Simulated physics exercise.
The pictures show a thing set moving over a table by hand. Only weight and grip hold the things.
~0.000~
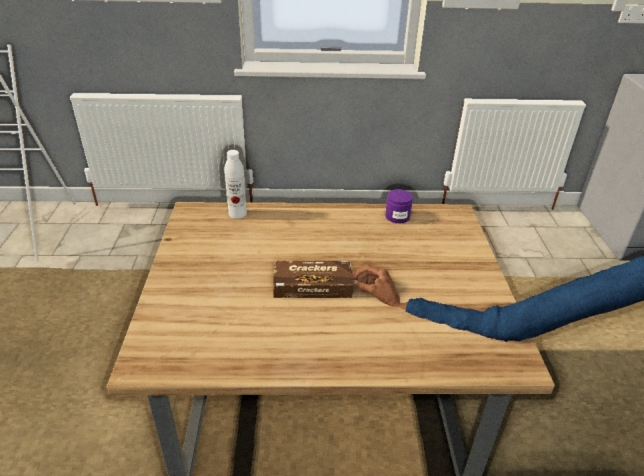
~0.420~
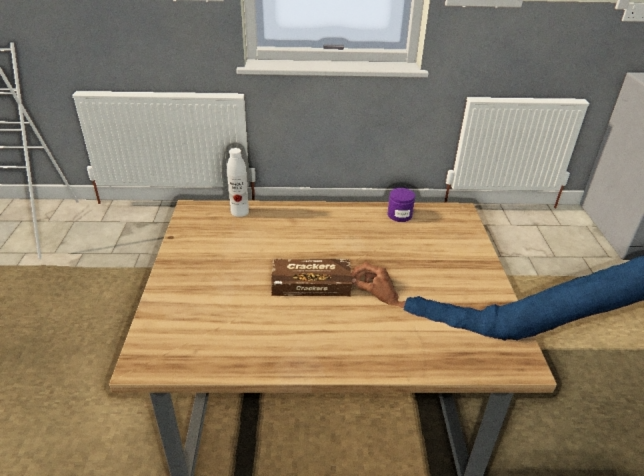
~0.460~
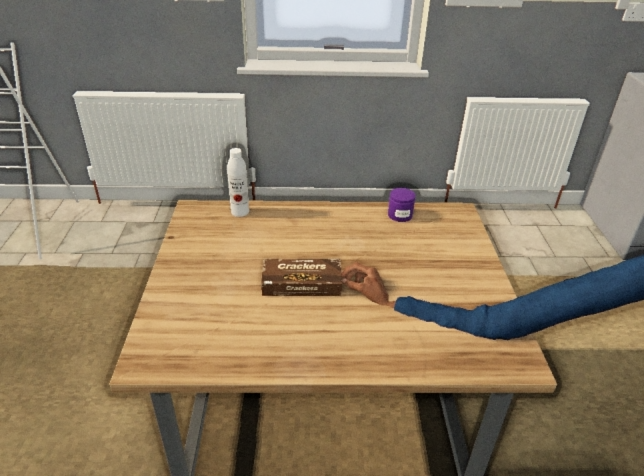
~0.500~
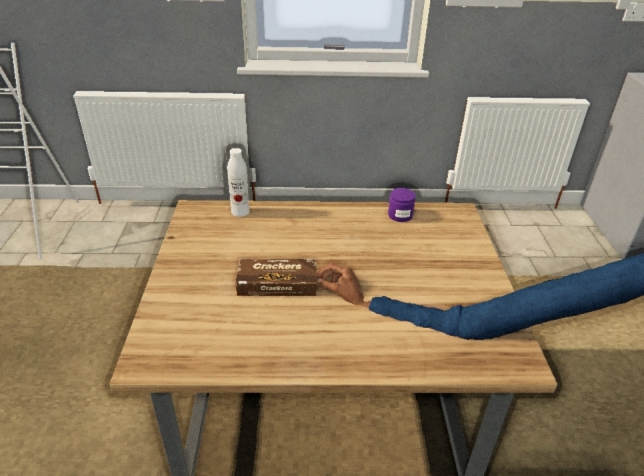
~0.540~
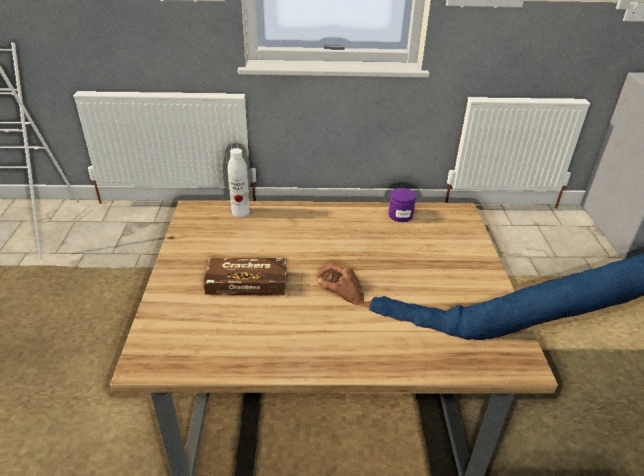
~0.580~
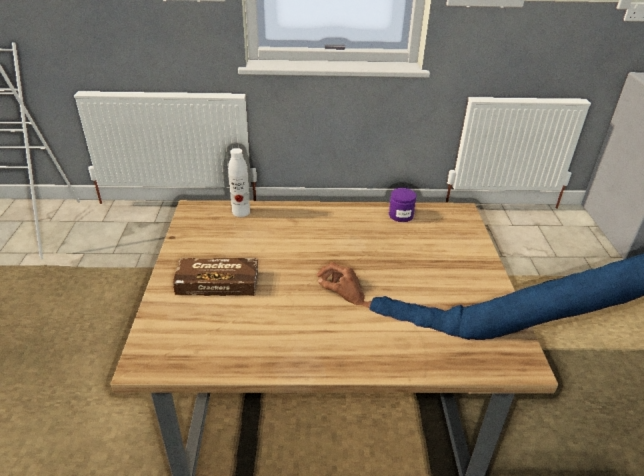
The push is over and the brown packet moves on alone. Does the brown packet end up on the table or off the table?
The brown packet drops to the floor.
After 0.78 s, brown packet now off the table.
After 0.88 s, things are still on the move.
After 1.08 s, as before.
In the end (1.3 s), off the table, brown packet.
